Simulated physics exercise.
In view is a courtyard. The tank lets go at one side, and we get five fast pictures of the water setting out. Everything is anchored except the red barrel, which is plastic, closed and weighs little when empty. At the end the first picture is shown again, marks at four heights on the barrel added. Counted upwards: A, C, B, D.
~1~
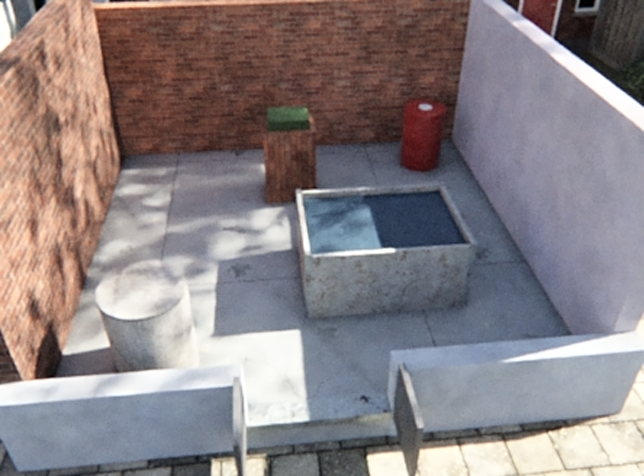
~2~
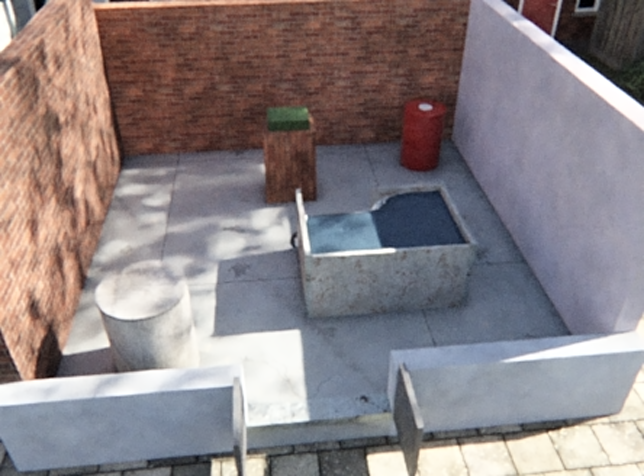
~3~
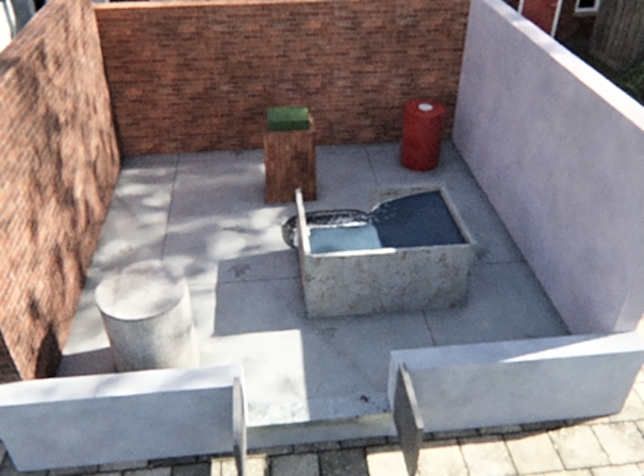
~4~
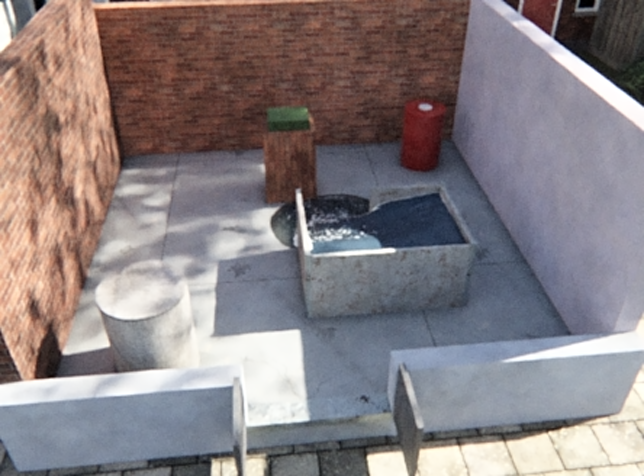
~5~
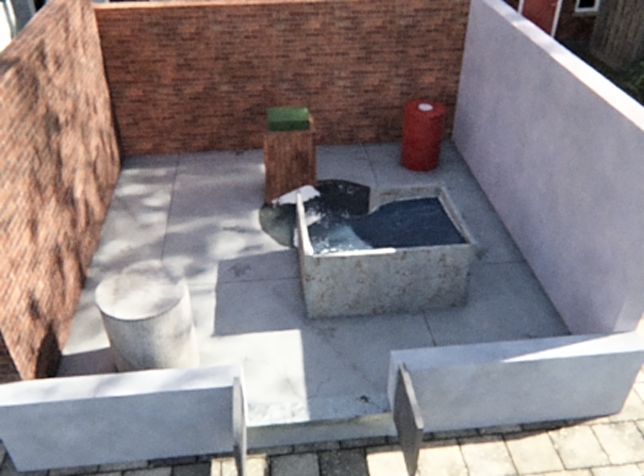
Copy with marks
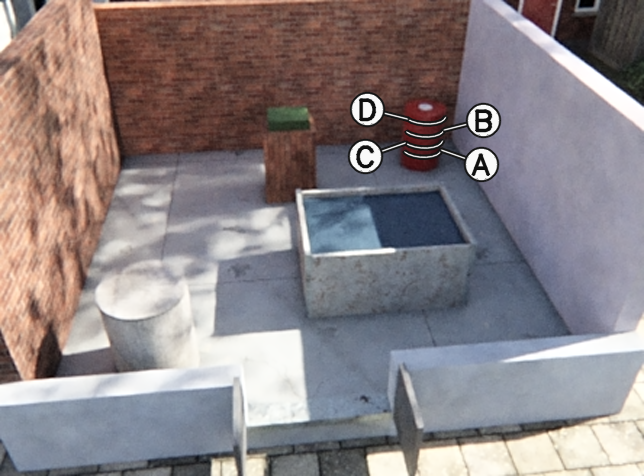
The clip shows a walled courtyard with a concrete tank full of water, a brick pillar and a red barrel; part of the tank's back wall disappears, and water pours out behind it, spreading across the paving toward the pillar.
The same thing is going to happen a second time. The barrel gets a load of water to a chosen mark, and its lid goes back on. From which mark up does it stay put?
Choose A.
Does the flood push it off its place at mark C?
No, not at all.
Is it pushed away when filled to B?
No, not at all.
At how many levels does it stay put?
All of the four.
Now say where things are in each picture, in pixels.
In the first picture, lid of the red barrel at (425, 107); tank full, its middle at (380, 223); open gate at (317, 361).
In the second picture, water covers 2 % of the ground, mostly out of sight from here.
In the third picture, water covers 3 % of the ground, mostly out of sight from here.
In the fourth picture, water covers 6 % of the ground, mostly out of sight from here.
In the fifth picture, lid of the red barrel at (425, 107); water covers 9 % of the ground, mostly out of sight from here.
In white, A at (426, 157); B at (428, 136); C at (427, 148); D at (430, 124); from the bottom up A, C, B, D.
For mark A, it does not move.
For mark B, it does not move.
For mark C, it does not move.
For mark D, it does not move.
